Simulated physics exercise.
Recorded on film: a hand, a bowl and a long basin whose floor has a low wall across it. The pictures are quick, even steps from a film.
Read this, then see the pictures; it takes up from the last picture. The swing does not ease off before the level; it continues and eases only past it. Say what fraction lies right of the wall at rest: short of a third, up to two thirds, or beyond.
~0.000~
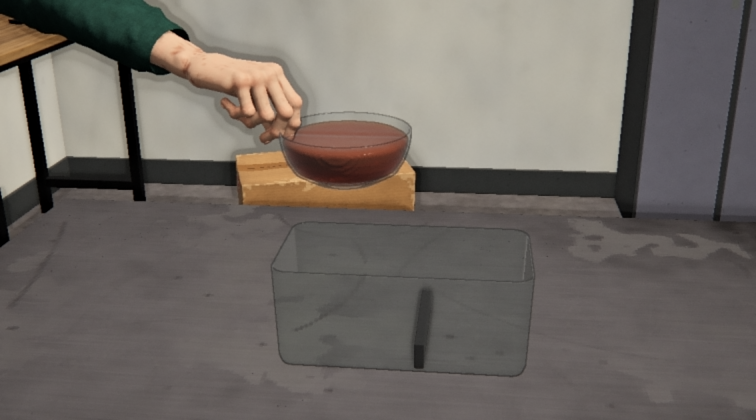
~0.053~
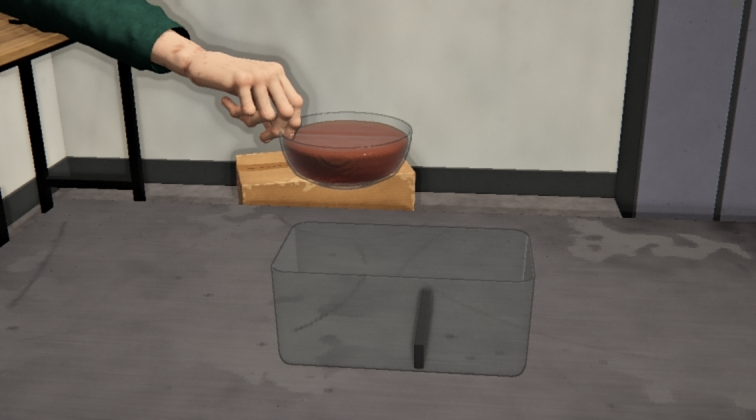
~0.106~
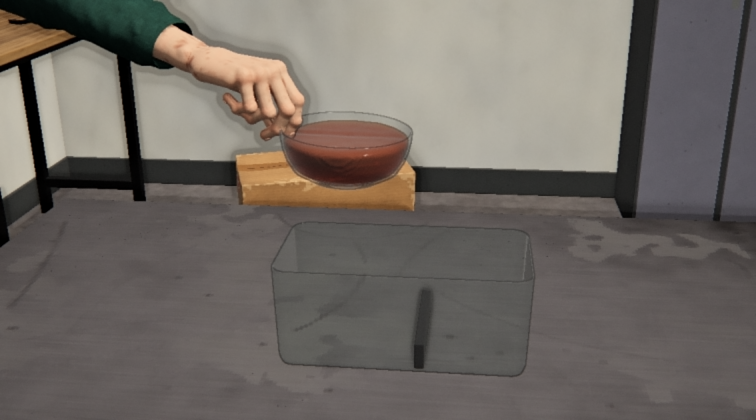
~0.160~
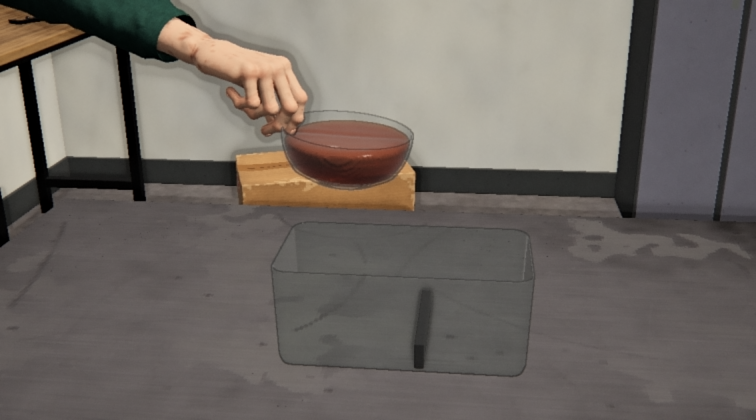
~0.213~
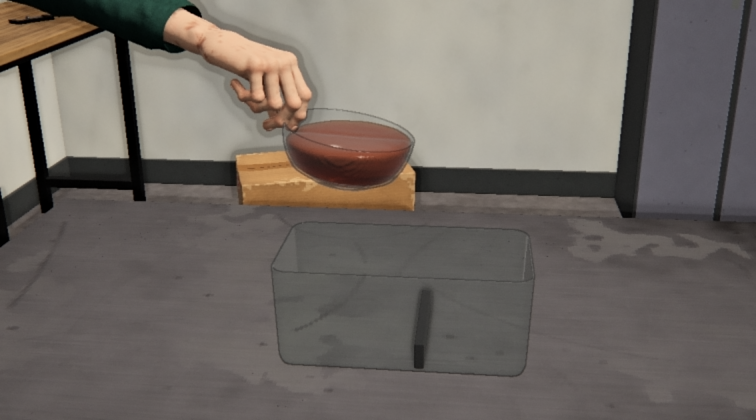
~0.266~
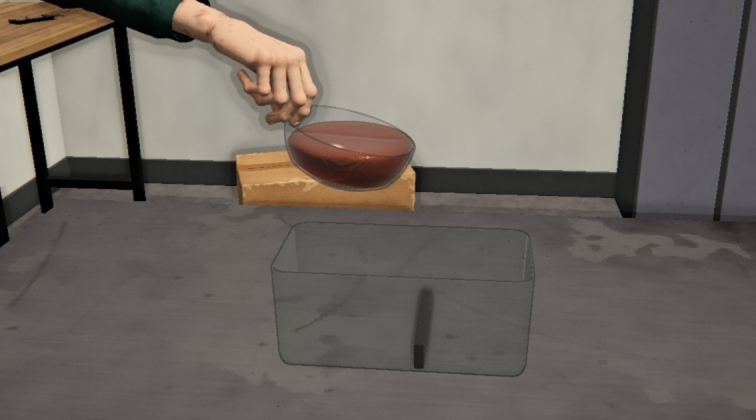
The right side of the wall holds a large share, beyond two thirds.
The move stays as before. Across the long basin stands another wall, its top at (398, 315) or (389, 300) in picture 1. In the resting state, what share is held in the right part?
It works out to around 90 per cent for the first and around 95 per cent for the second.
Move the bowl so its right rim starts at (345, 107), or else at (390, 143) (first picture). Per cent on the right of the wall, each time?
Estimate: 30 per cent, then 65 per cent.
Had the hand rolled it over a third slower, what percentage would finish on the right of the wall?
Some 80 per cent.
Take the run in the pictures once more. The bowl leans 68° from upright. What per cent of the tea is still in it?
Near 30 in a hundred still remains.
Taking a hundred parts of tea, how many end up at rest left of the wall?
That is roughly 25 percent of it.
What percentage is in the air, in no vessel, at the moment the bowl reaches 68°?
It comes to around 35 per cent.
After 0.64 s the tilt is 68° and 31 per cent is still to pour, 1 is left of the wall and 32 right of it.
After 0.92 s the tilt is 95° and 2 per cent is still to pour, 15 is left of the wall and 78 right of it.
After 1.21 s the tilt is 98° and 0 per cent is still to pour, 23 is left of the wall and 77 right of it.
After 1.53 s the tilt is 98° and 0 per cent is still to pour, 24 is left of the wall and 76 right of it.
In the end 24 per cent lies left of the wall, 76 right of it and 0 outside.
